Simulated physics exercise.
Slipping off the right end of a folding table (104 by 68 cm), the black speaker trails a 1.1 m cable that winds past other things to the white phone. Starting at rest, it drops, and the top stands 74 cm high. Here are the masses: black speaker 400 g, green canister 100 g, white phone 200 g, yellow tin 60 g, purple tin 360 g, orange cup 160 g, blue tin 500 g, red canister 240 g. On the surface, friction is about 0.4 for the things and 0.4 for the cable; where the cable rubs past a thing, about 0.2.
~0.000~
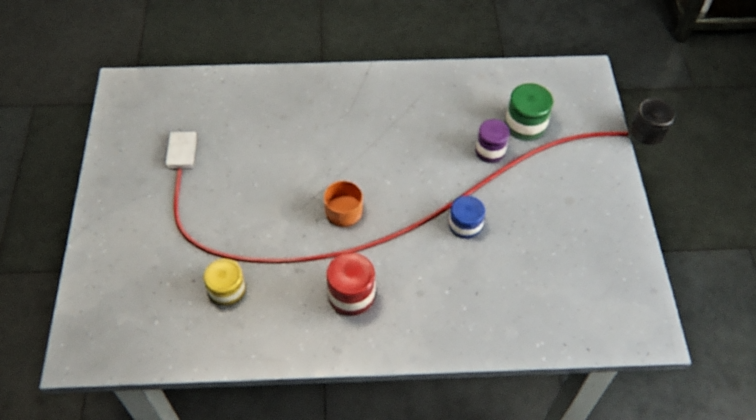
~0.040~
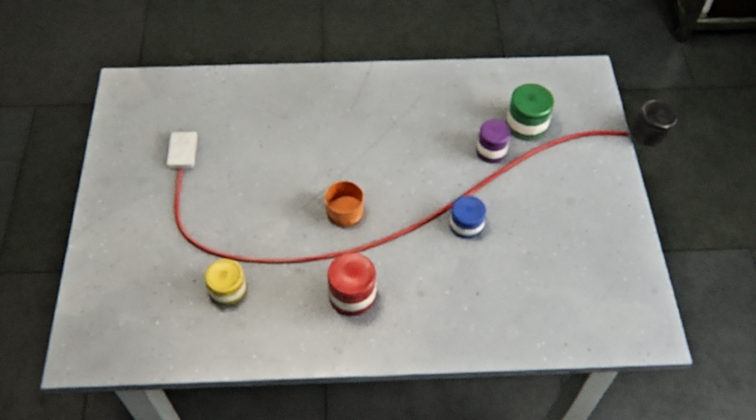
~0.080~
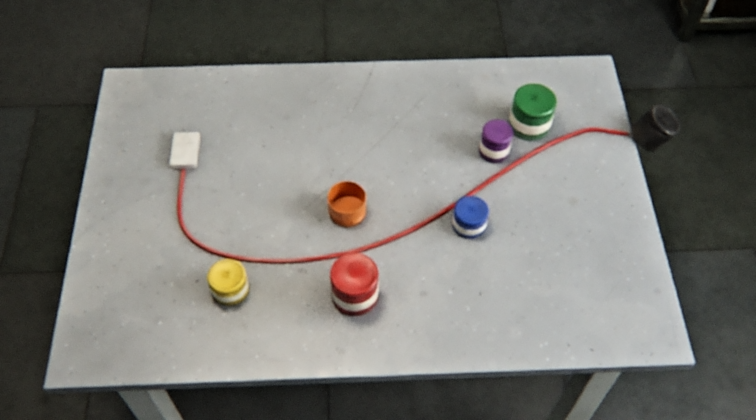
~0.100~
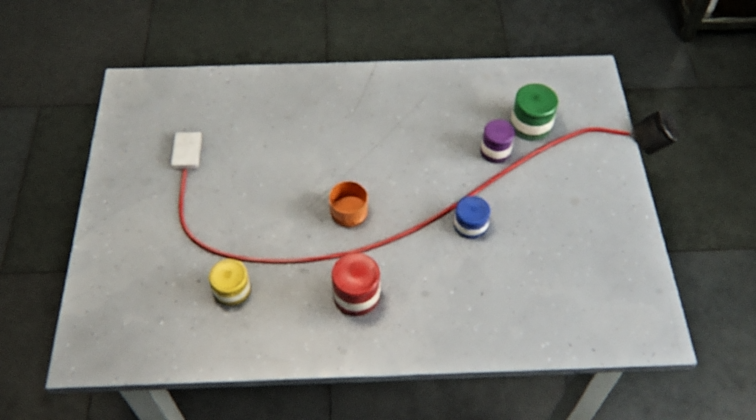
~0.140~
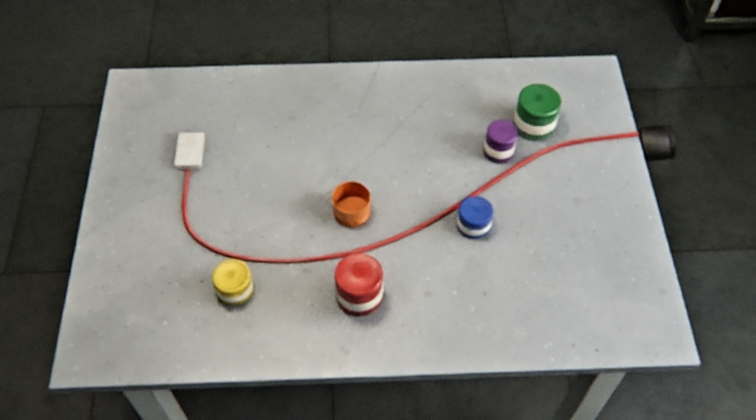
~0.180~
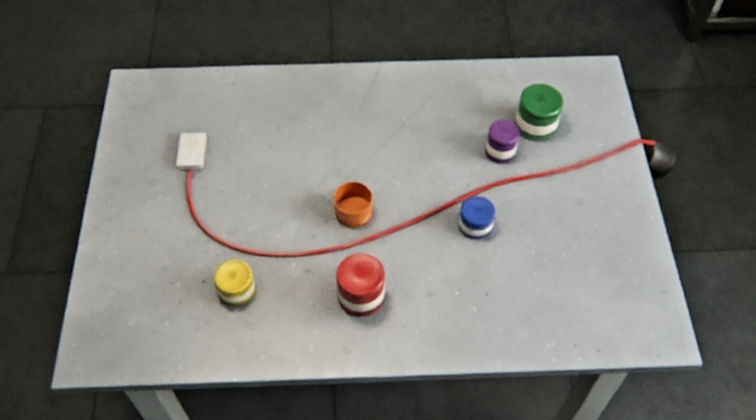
A black speaker at the table's right edge tips over and drops slightly below the edge, drawing the attached red cable straighter between the colored tins and canisters, while the white phone and orange cup stay in place.
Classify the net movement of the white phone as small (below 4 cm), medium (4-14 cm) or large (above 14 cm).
Large.
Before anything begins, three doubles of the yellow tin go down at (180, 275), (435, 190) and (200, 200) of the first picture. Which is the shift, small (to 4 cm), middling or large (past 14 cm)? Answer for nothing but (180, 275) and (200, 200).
Slight and big.
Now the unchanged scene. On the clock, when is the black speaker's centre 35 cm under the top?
It happens at 0.40 seconds on the clock.
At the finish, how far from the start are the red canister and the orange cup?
In the end the red canister has moved about 0 cm, while the orange cup has moved about 15 cm.
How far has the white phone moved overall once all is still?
White phone: 60 cm.
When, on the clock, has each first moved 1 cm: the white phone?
Estimate for the white phone: Near 0.28 seconds.
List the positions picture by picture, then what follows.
The first picture shows white phone (181, 148); cable runs through (579, 137) (489, 179) (390, 237) (274, 261) (177, 220).
The second picture shows black speaker (658, 113); cable runs through (578, 135) (391, 238) (178, 220).
The third picture shows black speaker (655, 128); cable runs through (578, 132) (393, 238) (181, 221).
The fourth picture shows black speaker (656, 132); cable runs through (580, 132) (395, 238) (182, 221).
The fifth picture shows black speaker (656, 143); cable runs through (590, 140) (398, 237) (186, 221).
The sixth picture shows white phone (191, 149); cable runs through (618, 150) (518, 179) (410, 223) (298, 254) (197, 219).
By 0.4 s, the cable's tail end at (282, 163); white phone 15 cm off its start, orange cup 12 cm off its start, black speaker over the edge.
By 0.7 s, the cable's tail end at (433, 198); white phone 42 cm off its start, black speaker over the edge, orange cup 17 cm off its start.
By 0.9 s, the cable's tail end at (526, 201); white phone 59 cm off its start at (504, 194), black speaker over the edge, orange cup 17 cm off its start at (378, 126).
By 1.2 s, the cable's tail end at (529, 201); white phone 59 cm off its start, black speaker over the edge, orange cup 17 cm off its start.
By 2.4 s, the cable's tail end at (529, 201); white phone 59 cm off its start at (507, 194), black speaker over the edge, orange cup 17 cm off its start at (378, 126).
